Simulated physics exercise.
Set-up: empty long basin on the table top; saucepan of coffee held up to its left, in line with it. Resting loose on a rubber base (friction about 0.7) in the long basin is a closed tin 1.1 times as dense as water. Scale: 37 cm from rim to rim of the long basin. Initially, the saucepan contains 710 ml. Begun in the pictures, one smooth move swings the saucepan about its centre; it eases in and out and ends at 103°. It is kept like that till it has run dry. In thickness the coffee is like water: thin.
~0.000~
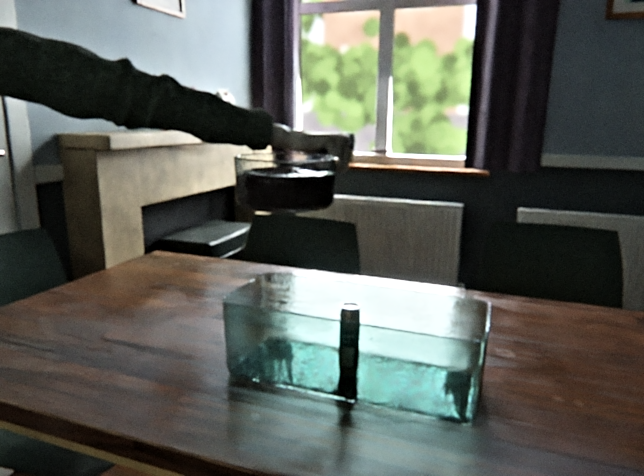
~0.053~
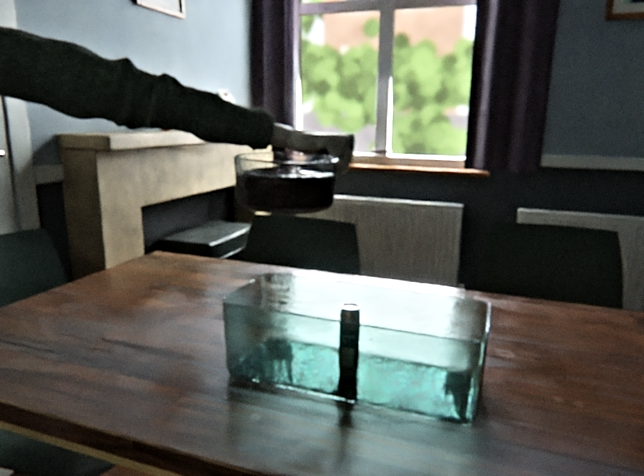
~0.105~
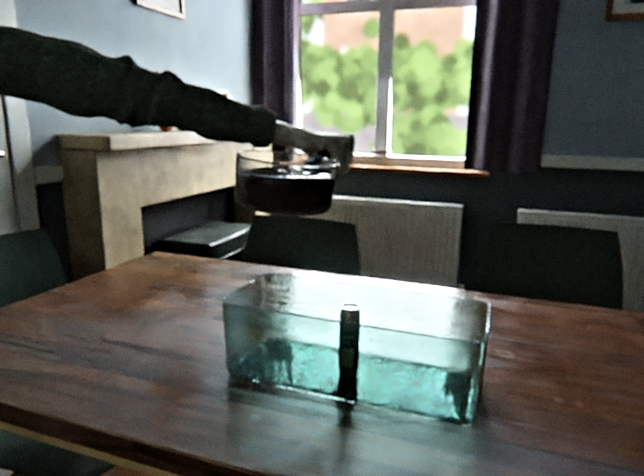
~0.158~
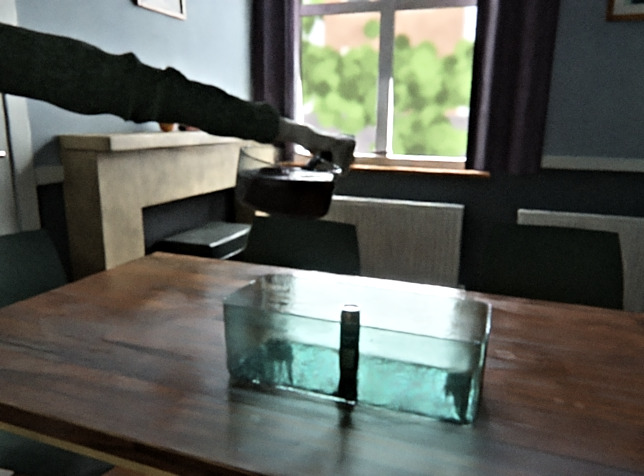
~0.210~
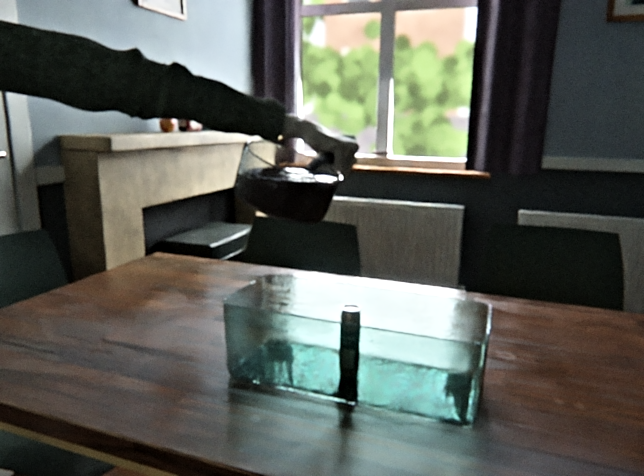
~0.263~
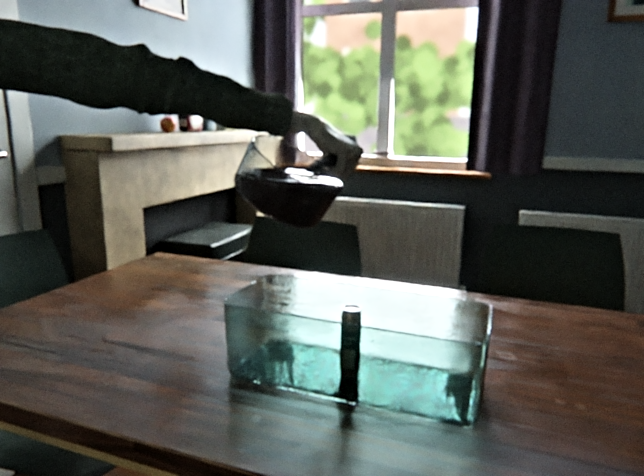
The video shows an arm in a dark sleeve holding a glass pan of dark liquid above a wooden table, behind a clear rectangular basin, then steadily tilting the pan down toward the right.
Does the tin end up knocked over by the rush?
It is not upset.
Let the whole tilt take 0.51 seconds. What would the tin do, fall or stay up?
Outcome - the tin remains standing.
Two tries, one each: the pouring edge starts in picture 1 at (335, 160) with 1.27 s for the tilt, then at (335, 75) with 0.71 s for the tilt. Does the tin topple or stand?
Run one: It does not tip. Run two: It does not tip.
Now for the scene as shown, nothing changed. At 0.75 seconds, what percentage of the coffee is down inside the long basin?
Around 84 in a hundred.
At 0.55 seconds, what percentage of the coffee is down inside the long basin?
22 %, roughly.
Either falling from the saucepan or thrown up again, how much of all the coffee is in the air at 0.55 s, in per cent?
Roughly 50 %.
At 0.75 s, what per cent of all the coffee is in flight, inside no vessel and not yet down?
Some 10 % is up in the air.
After 0.55 s the tilt is 90° and 29 per cent is still to pour; the tin stands where it began.
After 0.75 s the tilt is 103° and 7 per cent is still to pour; the tin stands where it began.
After 0.97 s the tilt is 103° and 1 per cent is still to pour; the tin stands where it began.
After 1.21 s the tilt is 103° and 0 per cent is still to pour; the tin stands where it began.
In the end the tin stands where it began.
